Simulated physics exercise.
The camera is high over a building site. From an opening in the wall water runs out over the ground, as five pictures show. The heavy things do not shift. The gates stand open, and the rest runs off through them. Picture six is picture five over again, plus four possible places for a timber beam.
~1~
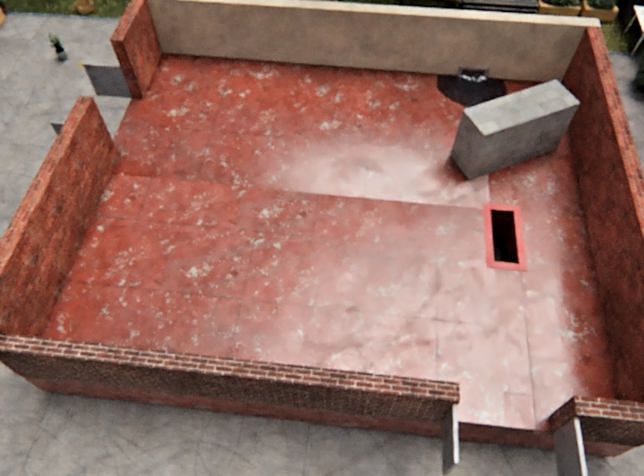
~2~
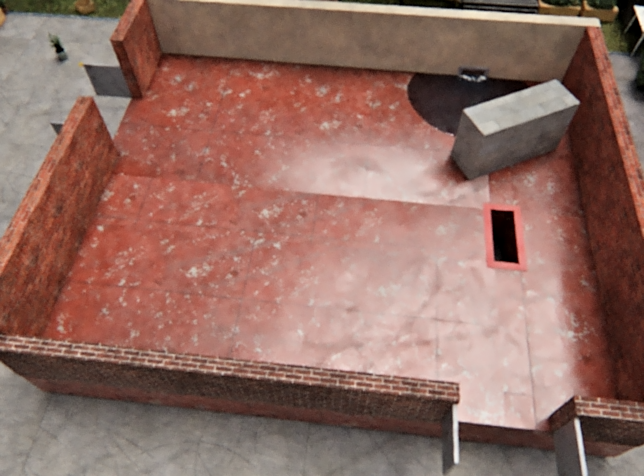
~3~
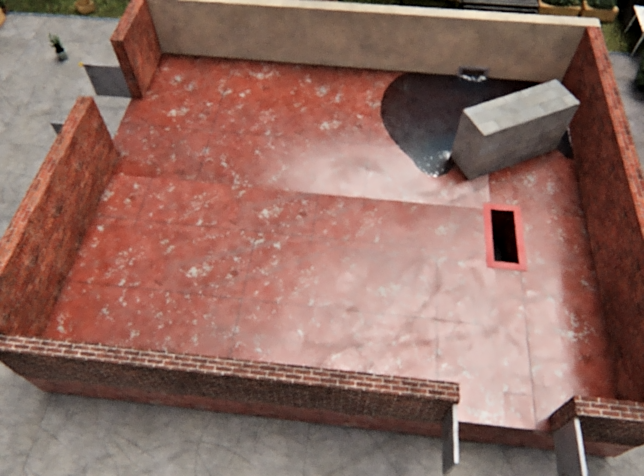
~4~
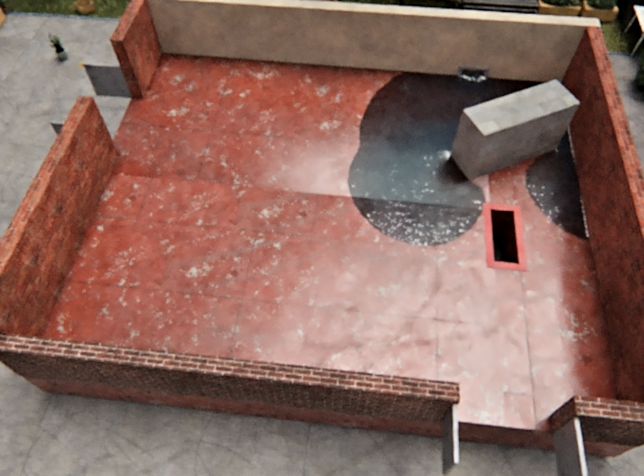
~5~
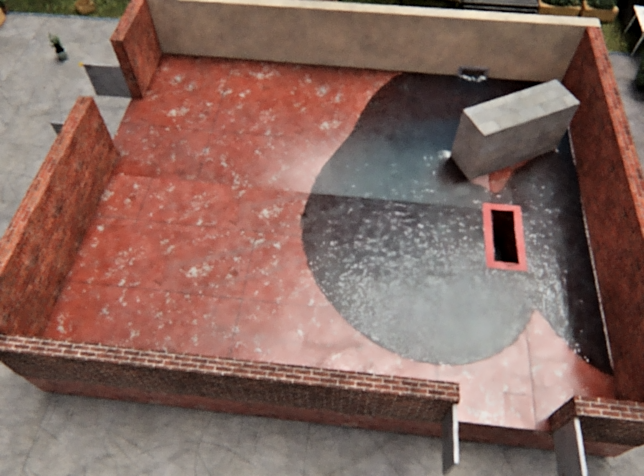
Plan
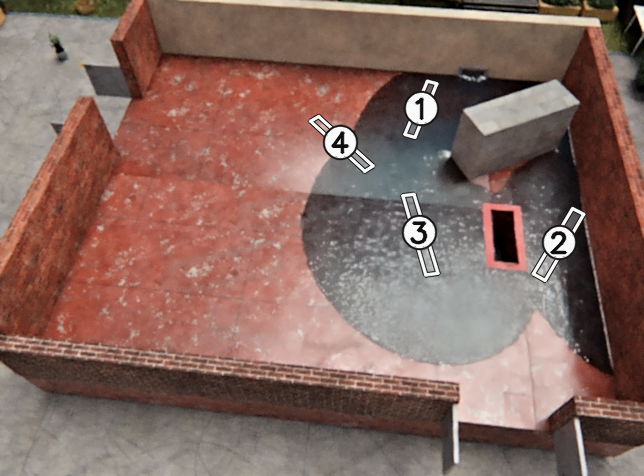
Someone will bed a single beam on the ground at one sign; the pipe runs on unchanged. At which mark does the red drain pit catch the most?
2 works best here.
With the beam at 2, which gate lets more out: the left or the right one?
More leaves on the right.
In white, 1 from (409, 135) to (432, 82); 2 from (539, 277) to (578, 211); 3 from (408, 194) to (431, 274); 4 from (314, 118) to (368, 168).
With 1, about 14 % of the stream goes into the red drain pit, about 82 % out by the gates.
With 2, about 27 % of the stream goes into the red drain pit, about 69 % out by the gates.
With 3, about 15 % of the stream goes into the red drain pit, about 81 % out by the gates.
With 4, about 14 % of the stream goes into the red drain pit, about 84 % out by the gates.
